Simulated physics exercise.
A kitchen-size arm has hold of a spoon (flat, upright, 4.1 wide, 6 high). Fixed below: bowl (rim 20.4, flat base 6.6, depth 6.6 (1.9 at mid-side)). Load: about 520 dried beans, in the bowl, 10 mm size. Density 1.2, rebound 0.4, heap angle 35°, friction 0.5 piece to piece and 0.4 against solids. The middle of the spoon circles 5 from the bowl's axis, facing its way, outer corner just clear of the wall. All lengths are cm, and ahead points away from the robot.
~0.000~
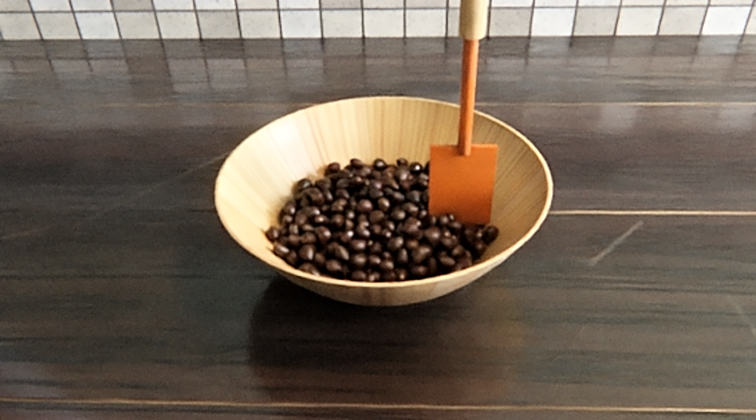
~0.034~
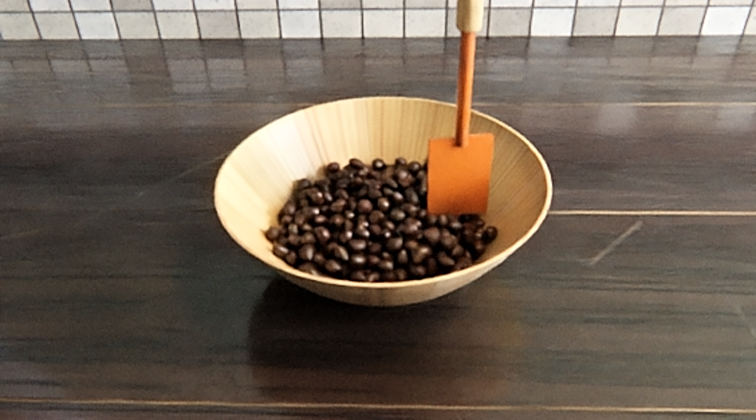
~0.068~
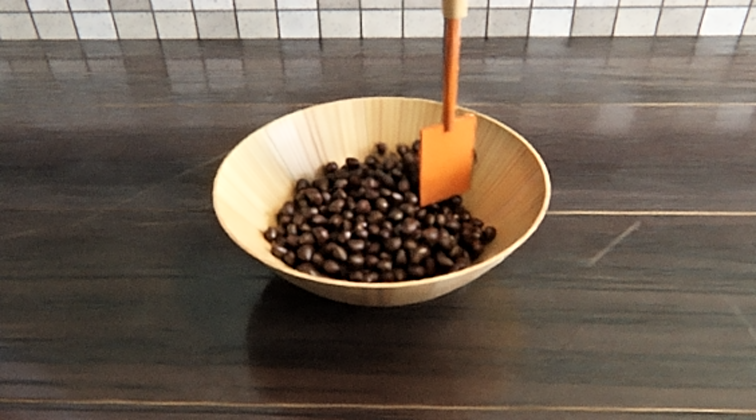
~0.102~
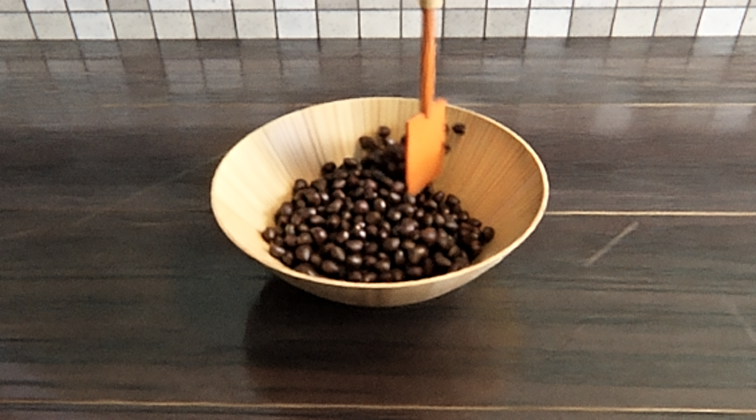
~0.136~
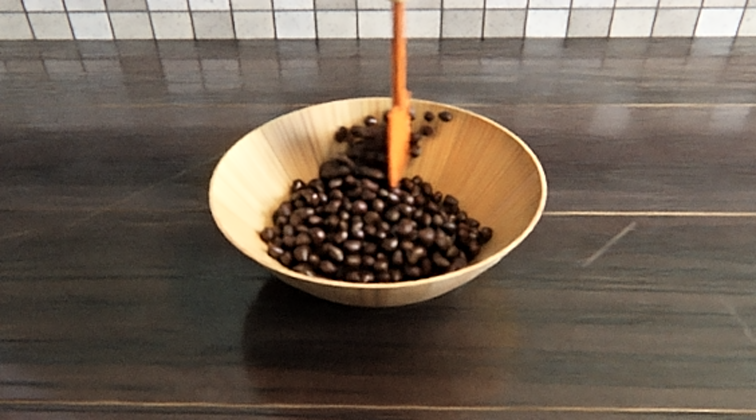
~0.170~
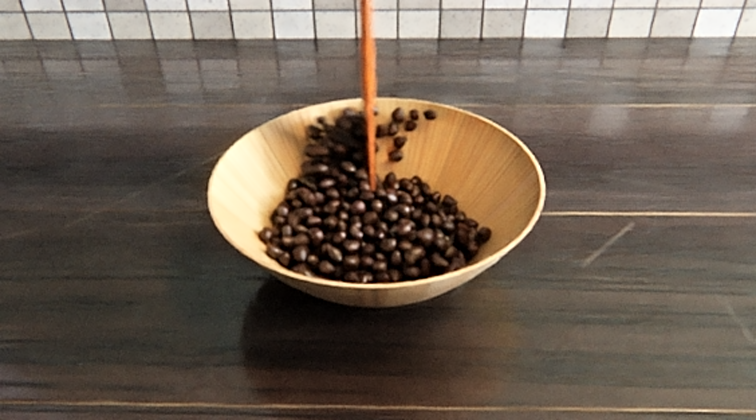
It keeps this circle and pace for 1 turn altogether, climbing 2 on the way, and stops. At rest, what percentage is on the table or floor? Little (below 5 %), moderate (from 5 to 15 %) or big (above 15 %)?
On the table or floor the share is little, below 5 %.
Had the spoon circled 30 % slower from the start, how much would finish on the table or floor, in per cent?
In that case some 0 per cent.
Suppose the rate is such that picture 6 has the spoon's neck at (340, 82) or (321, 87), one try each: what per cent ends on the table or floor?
Some 5 and 10 per cent.
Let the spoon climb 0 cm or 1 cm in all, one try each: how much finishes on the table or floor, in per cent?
Some 10 and 5 per cent.
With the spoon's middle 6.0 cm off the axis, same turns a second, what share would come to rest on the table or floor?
Then about 0 per cent.
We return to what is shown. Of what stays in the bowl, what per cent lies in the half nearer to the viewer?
Roughly 55 per cent.
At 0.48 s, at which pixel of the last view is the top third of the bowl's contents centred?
Around (375, 236).
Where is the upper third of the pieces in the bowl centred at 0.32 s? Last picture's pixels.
Near (315, 230).
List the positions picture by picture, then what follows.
In the first frame, spoon neck at (465, 124), 0° round; upper third of the load around (385, 213), from x 275 to 490, top at y 165; 516 in the bowl.
In the second frame, spoon neck at (463, 116), 9° round; upper third of the load around (386, 211), from x 270 to 490, top at y 165.
In the third frame, spoon neck at (449, 101), 31° round; upper third of the load around (385, 207), from x 270 to 490, top at y 135.
In the fourth frame, spoon neck at (426, 89), 53° round; upper third of the load around (382, 206), from x 270 to 490, top at y 120.
In the fifth frame, spoon neck at (398, 82), 75° round; upper third of the load around (370, 206), from x 265 to 485, top at y 115.
In the sixth frame, spoon neck at (368, 80), 97° round; upper third of the load around (353, 201), from x 265 to 485, top at y 110; 516 in the bowl.
After 0.32 s, 197° round, highest piece 8 above the table; 510 in the bowl, 6 in flight or on the tool.
After 0.48 s, 297° round, highest piece 8 above the table; 505 in the bowl, 10 on the table or floor, 1 in flight or on the tool.
After 0.76 s, 0° round, highest piece 6 above the table; 505 in the bowl, 11 on the table or floor.
After 1.46 s, 0° round, highest piece 6 above the table; 505 in the bowl, 11 on the table or floor.
At rest, 505 in the bowl, 11 on the table or floor. That is 2 % on the table or floor.
